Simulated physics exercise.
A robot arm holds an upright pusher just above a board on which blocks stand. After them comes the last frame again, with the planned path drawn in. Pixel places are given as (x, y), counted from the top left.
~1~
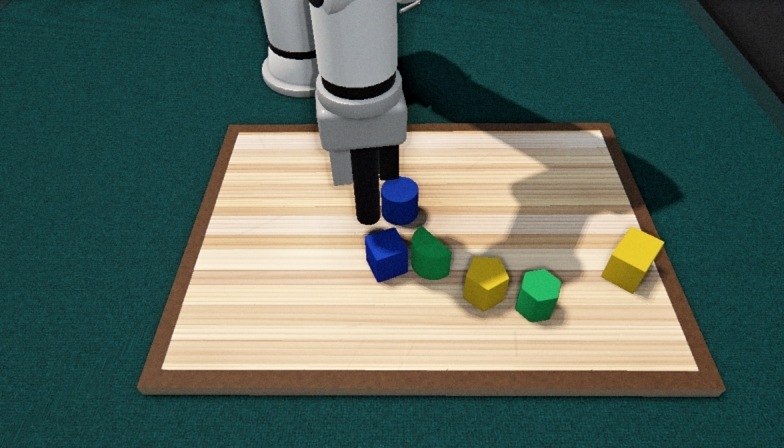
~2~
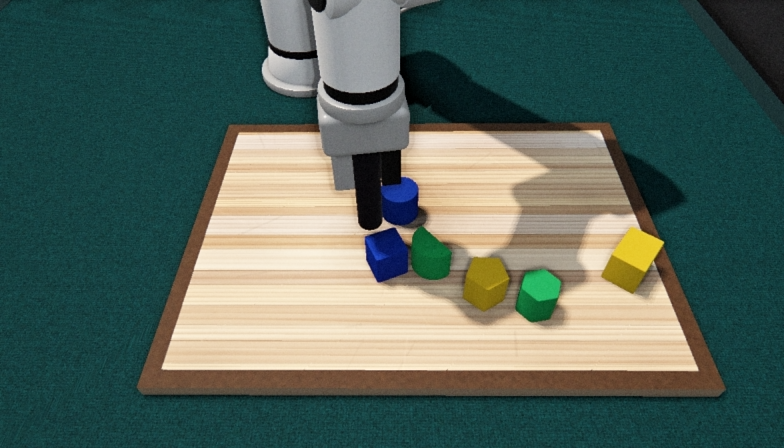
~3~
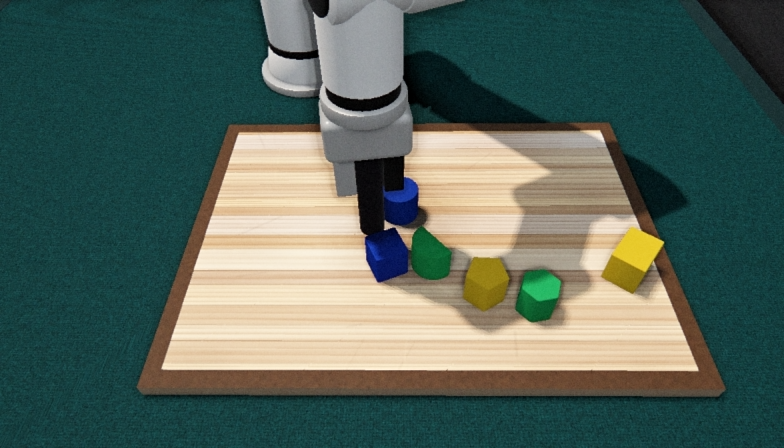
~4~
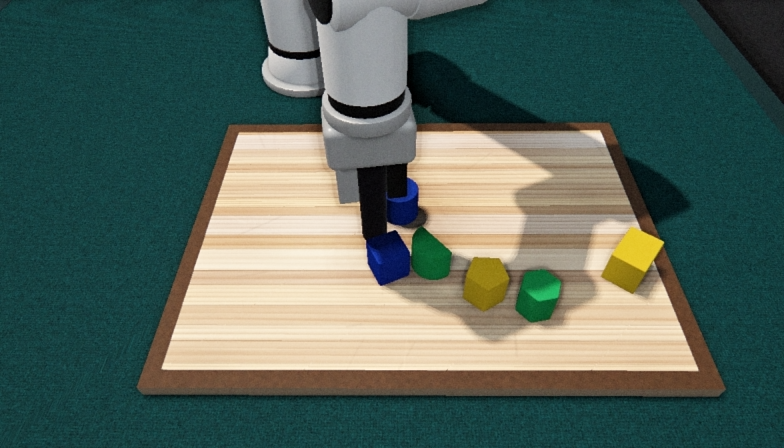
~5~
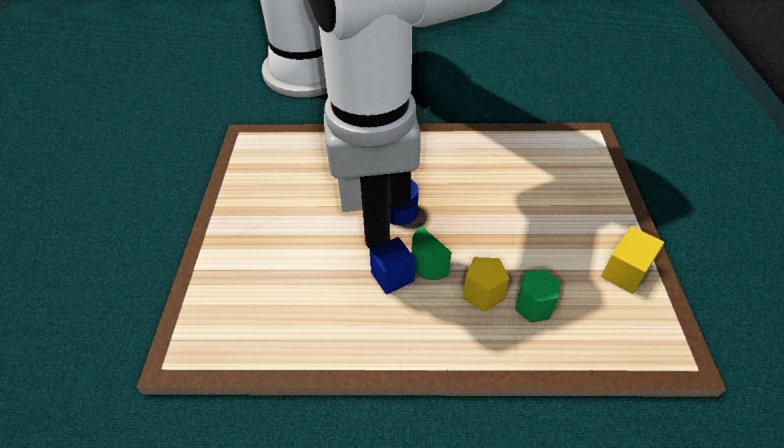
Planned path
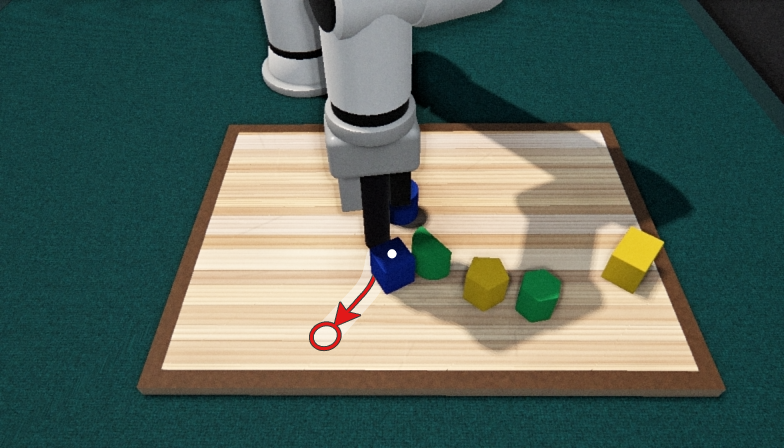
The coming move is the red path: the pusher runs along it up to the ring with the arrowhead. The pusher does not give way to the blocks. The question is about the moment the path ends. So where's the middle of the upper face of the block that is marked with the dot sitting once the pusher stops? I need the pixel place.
Close to (397, 273).
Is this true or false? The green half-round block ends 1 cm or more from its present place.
False.
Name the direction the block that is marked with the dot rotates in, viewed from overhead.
From above, it looks like the block that is marked with the dot goes counterclockwise.
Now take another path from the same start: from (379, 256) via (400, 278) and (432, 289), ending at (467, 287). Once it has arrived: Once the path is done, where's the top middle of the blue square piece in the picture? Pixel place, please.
Located at (431, 294).
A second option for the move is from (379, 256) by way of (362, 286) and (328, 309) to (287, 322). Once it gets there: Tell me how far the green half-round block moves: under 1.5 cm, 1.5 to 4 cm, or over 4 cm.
It travels less than 1.5 cm.
The line goes from (379, 256) over (361, 297) to (325, 336); the dot is on the blue square piece.
The first path, step by step. One third of the way, pusher (369, 270); blue square piece (397, 273), turned 40° anticlockwise.
Two thirds of the way, pusher (348, 296); blue square piece (397, 273), turned 40° anticlockwise.
At the end, pusher (322, 323); blue square piece (397, 273), turned 40° anticlockwise; green half-round block unmoved.
